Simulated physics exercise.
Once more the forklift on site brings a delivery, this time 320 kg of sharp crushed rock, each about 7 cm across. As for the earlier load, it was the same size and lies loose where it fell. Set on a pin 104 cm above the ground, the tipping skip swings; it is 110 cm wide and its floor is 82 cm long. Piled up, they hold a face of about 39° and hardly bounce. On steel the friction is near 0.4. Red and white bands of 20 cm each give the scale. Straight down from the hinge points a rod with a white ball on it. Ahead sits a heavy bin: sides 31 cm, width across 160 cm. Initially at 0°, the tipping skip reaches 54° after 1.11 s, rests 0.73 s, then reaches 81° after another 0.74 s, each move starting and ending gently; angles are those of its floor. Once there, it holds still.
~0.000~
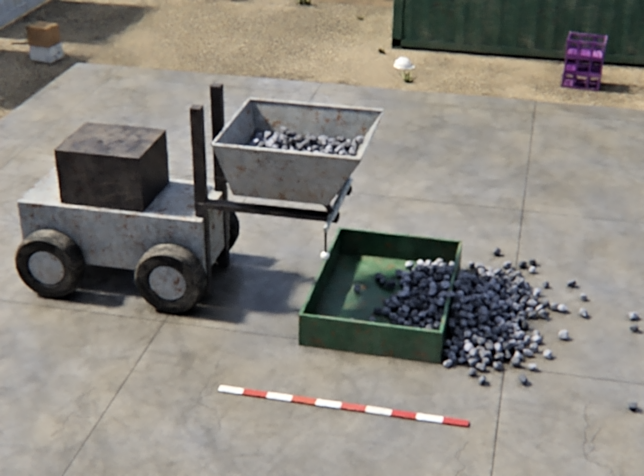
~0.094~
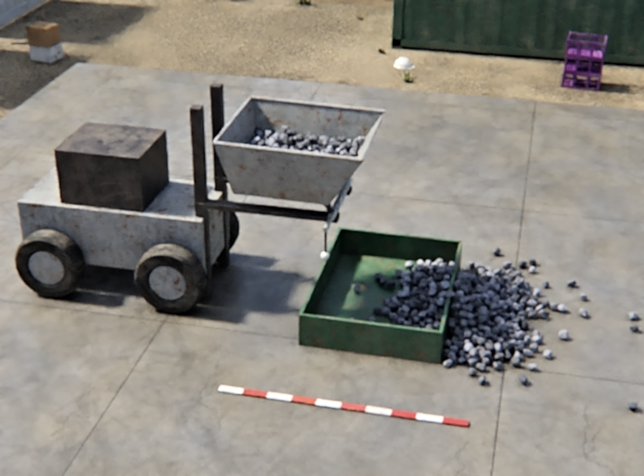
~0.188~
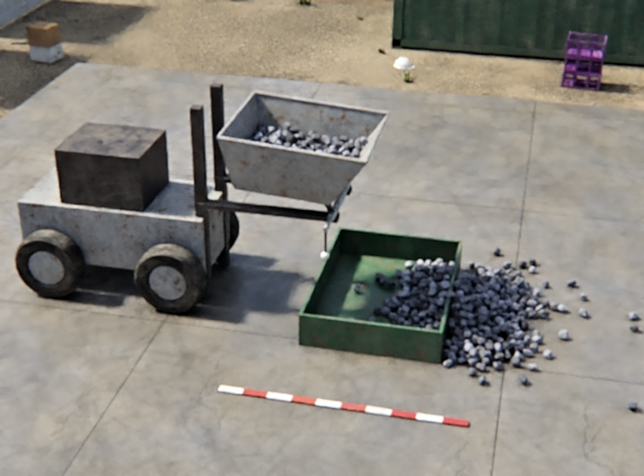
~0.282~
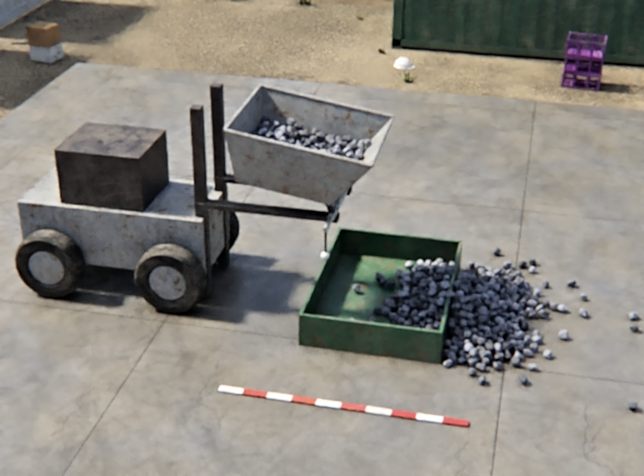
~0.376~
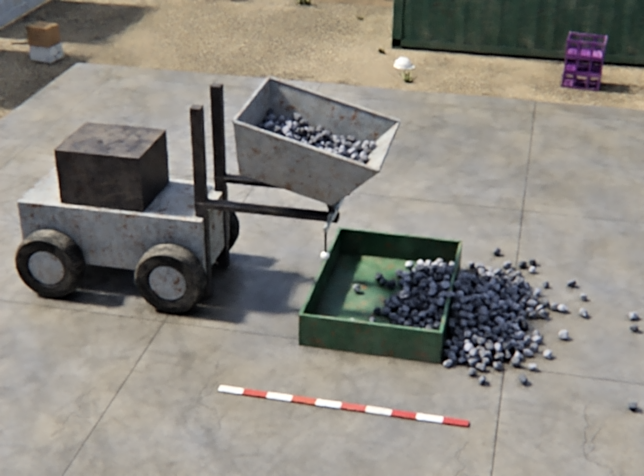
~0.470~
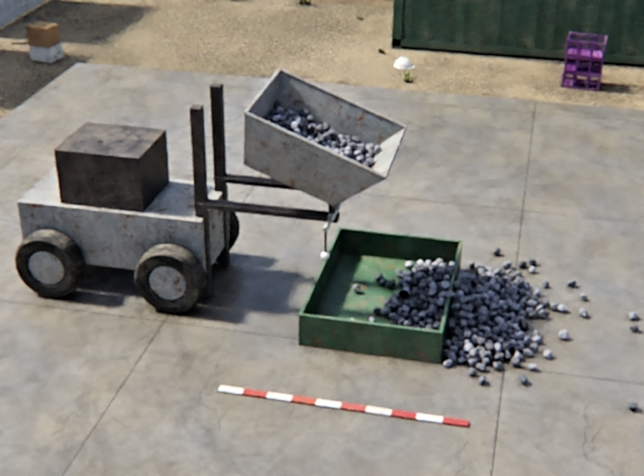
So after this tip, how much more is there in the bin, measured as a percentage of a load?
About 52 out of 100.
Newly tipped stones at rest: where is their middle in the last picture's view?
The centre sits about (445, 293).
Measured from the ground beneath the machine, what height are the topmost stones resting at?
Top of heap: Approx. 48 cm above ground level.
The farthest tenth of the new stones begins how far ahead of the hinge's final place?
Around 150 cm ahead of it.
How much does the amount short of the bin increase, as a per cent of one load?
Roughly 0 in a hundred, I'd estimate.
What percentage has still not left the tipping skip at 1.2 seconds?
Some 100 percent, roughly.
After 0.8 s the floor is at 45°; in per cent of one load, 100 in the tipping skip, 38 in the bin, 62 beside or beyond the bin; the foremost stones are at (595, 321).
After 1.2 s the floor is at 54°; in per cent of one load, 100 in the tipping skip, 38 in the bin, 62 beside or beyond the bin; the foremost stones are at (595, 321).
After 3.0 s the floor is at 81°; in per cent of one load, 61 in the tipping skip, 61 in the bin, 78 beside or beyond the bin; the foremost stones are at (595, 321).
After 5.6 s the floor is at 81°; in per cent of one load, 0 in the tipping skip, 90 in the bin, 110 beside or beyond the bin; the foremost stones are at (597, 323). Net gain in the bin, 52.
